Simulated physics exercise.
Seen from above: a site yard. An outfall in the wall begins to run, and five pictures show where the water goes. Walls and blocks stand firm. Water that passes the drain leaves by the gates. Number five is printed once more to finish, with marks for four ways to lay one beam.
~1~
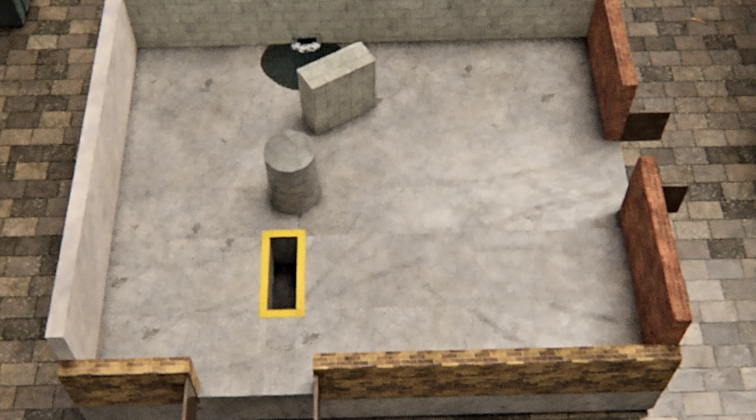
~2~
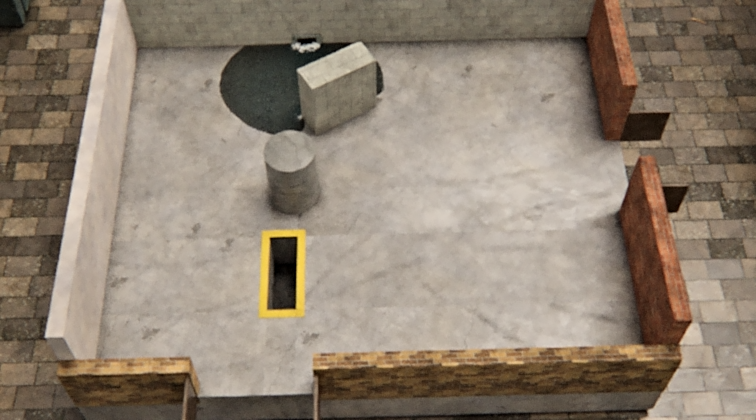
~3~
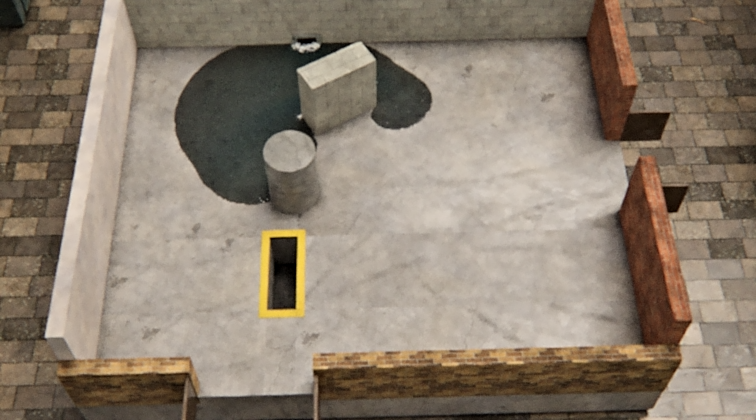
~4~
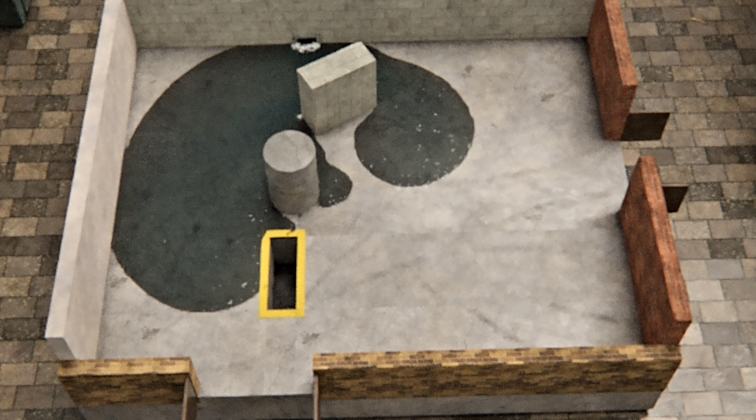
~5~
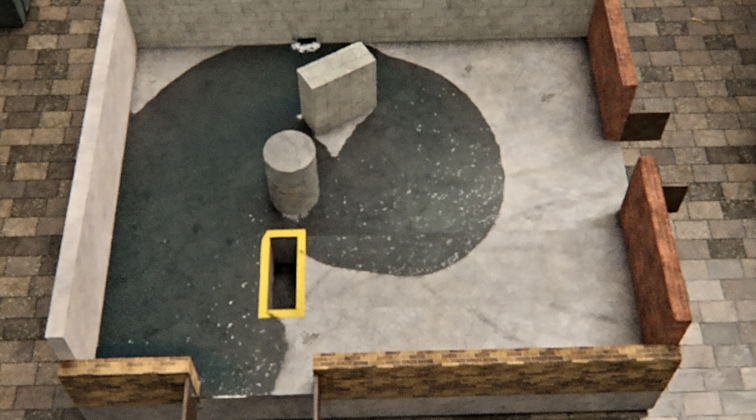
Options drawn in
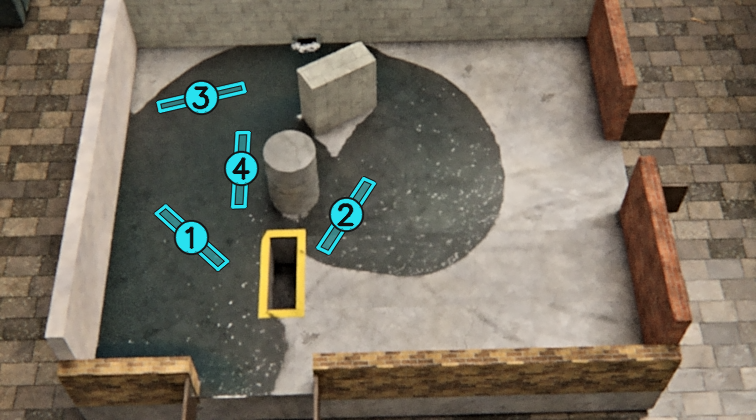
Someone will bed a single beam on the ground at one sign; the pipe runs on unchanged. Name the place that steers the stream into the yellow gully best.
1 beats the others.
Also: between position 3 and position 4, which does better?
Here it is position 4.
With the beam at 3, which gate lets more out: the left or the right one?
The left gate.
In cyan, 1 from (161, 209) to (222, 265); 2 from (323, 250) to (369, 180); 3 from (159, 106) to (243, 87); 4 from (238, 206) to (243, 132).
With 1, about 36 % of the stream goes into the yellow gully, about 61 % out by the gates.
With 2, about 14 % of the stream goes into the yellow gully, about 84 % out by the gates.
With 3, about 12 % of the stream goes into the yellow gully, about 86 % out by the gates.
With 4, about 21 % of the stream goes into the yellow gully, about 76 % out by the gates.
